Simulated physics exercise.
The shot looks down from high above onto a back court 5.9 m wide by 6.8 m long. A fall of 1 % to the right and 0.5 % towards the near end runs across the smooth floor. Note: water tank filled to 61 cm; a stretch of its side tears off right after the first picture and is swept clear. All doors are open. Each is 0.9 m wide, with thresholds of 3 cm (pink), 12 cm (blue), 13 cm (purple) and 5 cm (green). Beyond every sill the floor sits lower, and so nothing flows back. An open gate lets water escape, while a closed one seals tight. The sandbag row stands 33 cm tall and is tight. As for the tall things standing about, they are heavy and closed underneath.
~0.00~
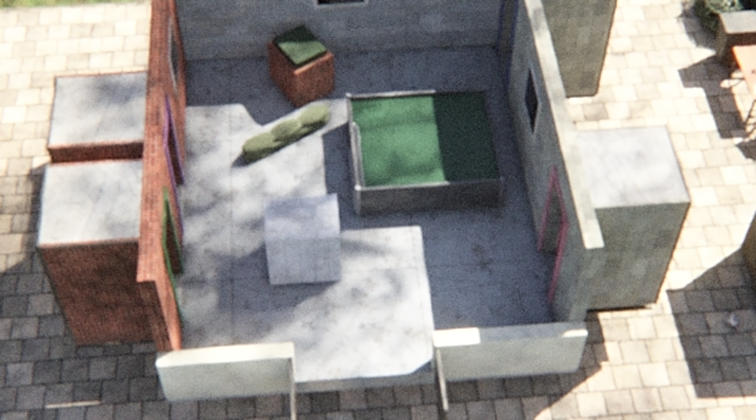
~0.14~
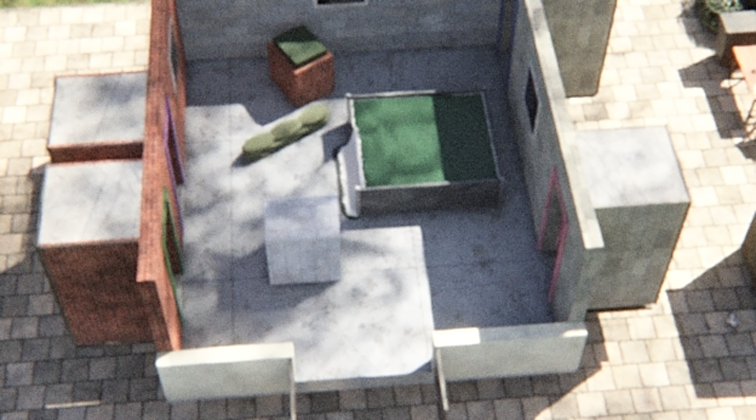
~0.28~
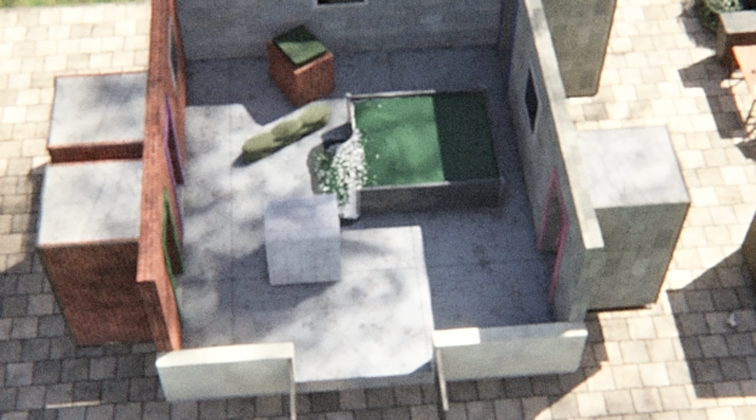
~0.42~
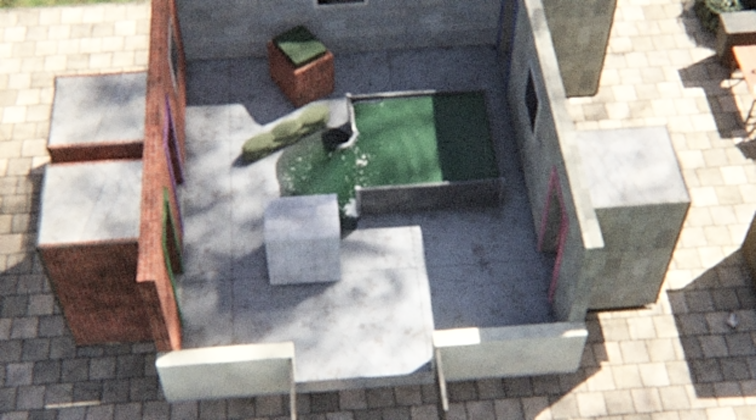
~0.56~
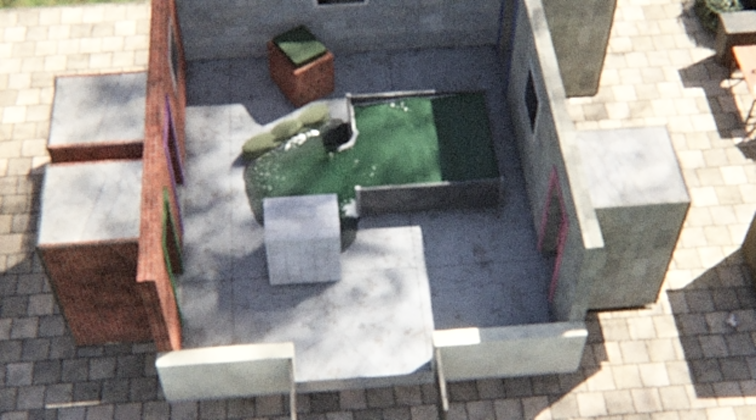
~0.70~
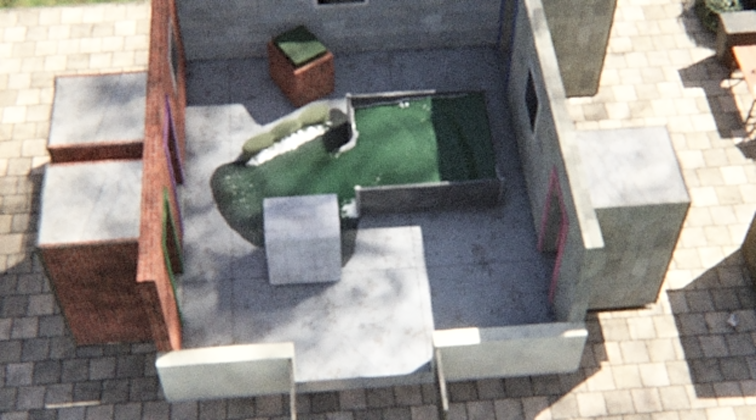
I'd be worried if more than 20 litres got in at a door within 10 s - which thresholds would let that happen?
In the end at the pink door the amount let in will top the limit; at the blue door the amount let in will fall short of the limit; at the purple door the amount let in will top the limit; at the green door the amount let in will top the limit.
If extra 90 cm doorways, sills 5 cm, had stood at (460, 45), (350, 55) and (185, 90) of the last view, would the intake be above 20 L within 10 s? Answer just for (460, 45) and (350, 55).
The first door falls short and the second falls short.
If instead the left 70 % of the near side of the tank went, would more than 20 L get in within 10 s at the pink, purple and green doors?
Then it goes pink too high, purple fine, green fine.
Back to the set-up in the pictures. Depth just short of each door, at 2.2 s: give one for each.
You'd get pink at 0 cm, blue at 0 cm, purple at 38 cm, and green at 12 cm.
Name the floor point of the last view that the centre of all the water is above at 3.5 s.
About (324, 193).
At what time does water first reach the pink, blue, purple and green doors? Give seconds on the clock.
Pink: 6.0 s; blue: 7.0 s; purple: 0.9 s; green: 1.6 s.
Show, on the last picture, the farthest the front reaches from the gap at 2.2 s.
That would be close to (182, 365).
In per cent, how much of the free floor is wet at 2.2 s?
Close to 30 in a hundred.
After 1.4 s water covers 20 % of the floor and is deepest (32 cm) near (185, 200); pink door not reached, blue door not reached, purple door 28 cm at the sill, 29 L in, green door not reached.
After 2.2 s water covers 30 % of the floor and is deepest (42 cm) near (184, 225); pink door not reached, blue door not reached, purple door 38 cm at the sill, 139 L in, green door 12 cm at the sill, 4 L in.
After 3.5 s water covers 45 % of the floor and is deepest (29 cm) near (184, 225); pink door not reached, blue door not reached, purple door 27 cm at the sill, 321 L in, green door 11 cm at the sill, 30 L in.
After 6.0 s water covers 75 % of the floor and is deepest (16 cm) near (181, 375); pink door not reached, blue door not reached, purple door 15 cm at the sill, 389 L in, green door 8 cm at the sill, 55 L in.
After 10.0 s water covers 95 % of the floor and is deepest (11 cm) near (515, 164); pink door 9 cm at the sill, 52 L in, blue door 6 cm at the sill, 0 L in, purple door 6 cm at the sill, 392 L in, green door 5 cm at the sill, 67 L in.
